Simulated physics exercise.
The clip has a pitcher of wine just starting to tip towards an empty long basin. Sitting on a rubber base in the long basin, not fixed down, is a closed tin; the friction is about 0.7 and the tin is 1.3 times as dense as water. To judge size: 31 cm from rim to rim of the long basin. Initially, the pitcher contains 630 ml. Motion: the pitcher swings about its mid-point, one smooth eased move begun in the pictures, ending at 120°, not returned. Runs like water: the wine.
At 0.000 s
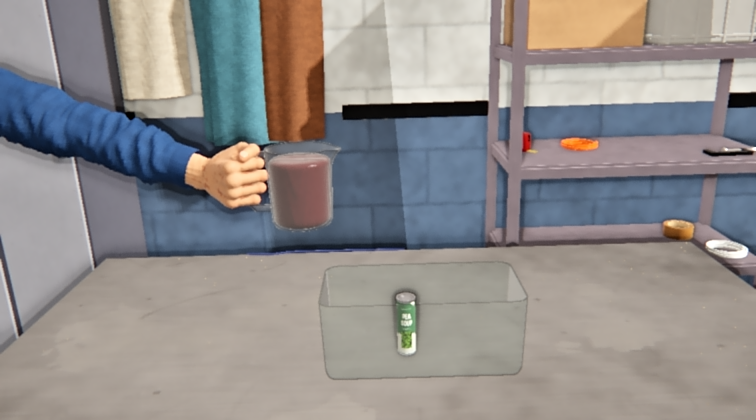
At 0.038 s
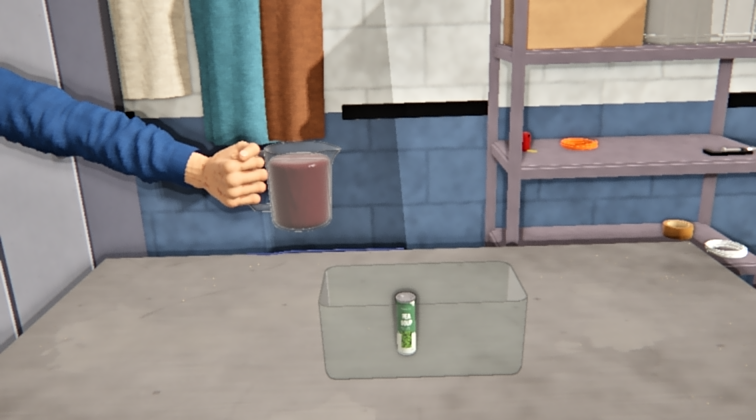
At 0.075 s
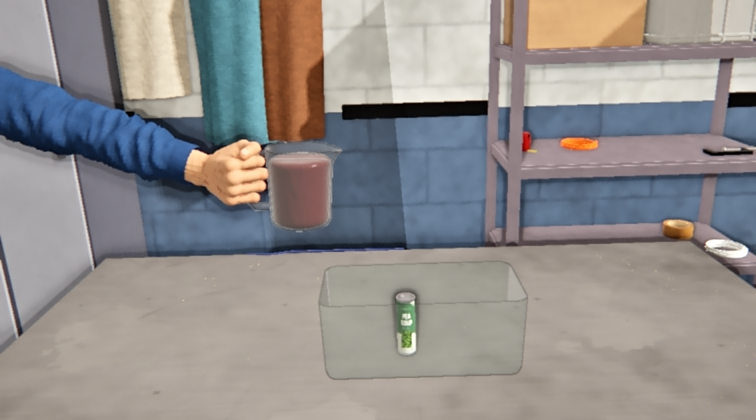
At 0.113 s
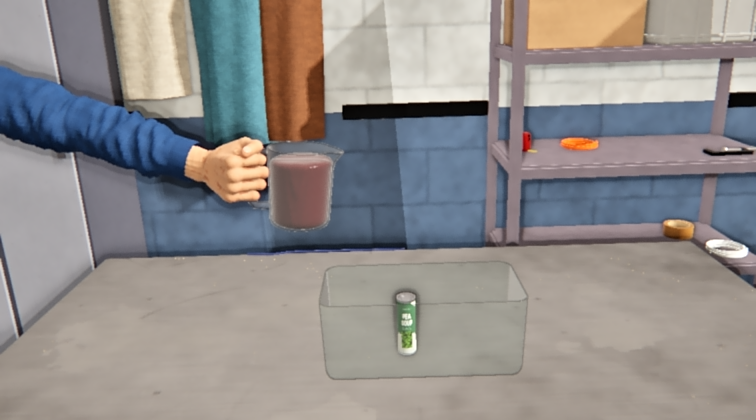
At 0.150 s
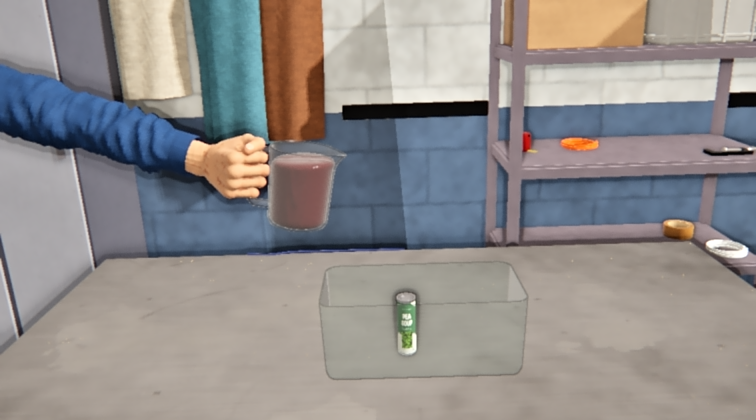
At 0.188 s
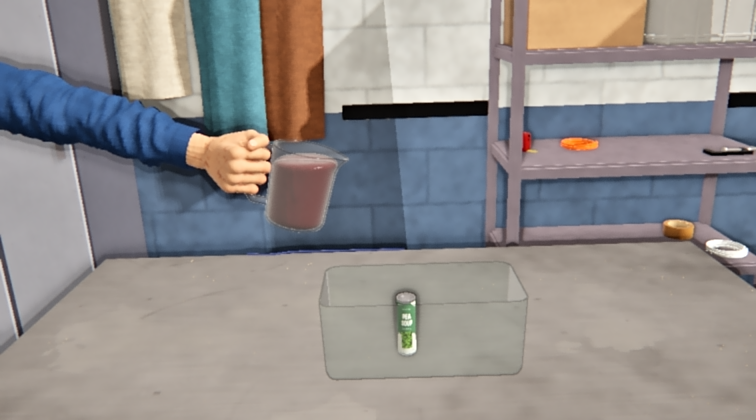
In a storage room, a blue-sleeved arm holding a pitcher of dark red liquid slowly tilts it rightward above a clear basin containing a green can.
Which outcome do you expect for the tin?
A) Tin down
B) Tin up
A, tin down.
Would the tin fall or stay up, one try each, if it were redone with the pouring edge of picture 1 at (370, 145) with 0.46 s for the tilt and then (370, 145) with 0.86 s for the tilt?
The tin overturns the first time and stays vertical the second time.
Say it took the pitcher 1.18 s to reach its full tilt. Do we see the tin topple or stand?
Then the tin tumbles.
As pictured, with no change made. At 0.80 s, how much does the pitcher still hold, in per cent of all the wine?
12 per cent or so.
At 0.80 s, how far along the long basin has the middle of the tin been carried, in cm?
Near 2 cm of travel.
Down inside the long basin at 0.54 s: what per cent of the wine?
Close to 5 in a hundred.
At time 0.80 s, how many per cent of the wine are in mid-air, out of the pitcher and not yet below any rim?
Roughly 20 %.
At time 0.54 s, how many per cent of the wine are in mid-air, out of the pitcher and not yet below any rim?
About 24 per cent.
After 0.54 s the tilt is 83° and 71 per cent is still to pour; the tin stands where it began.
After 0.80 s the tilt is 118° and 11 per cent is still to pour; the tin stands 2 cm from where it began.
After 1.07 s the tilt is 120° and 0 per cent is still to pour; the tin lies on its side.
After 1.36 s the tilt is 120° and 0 per cent is still to pour; the tin lies on its side.
In the end the tin lies on its side.
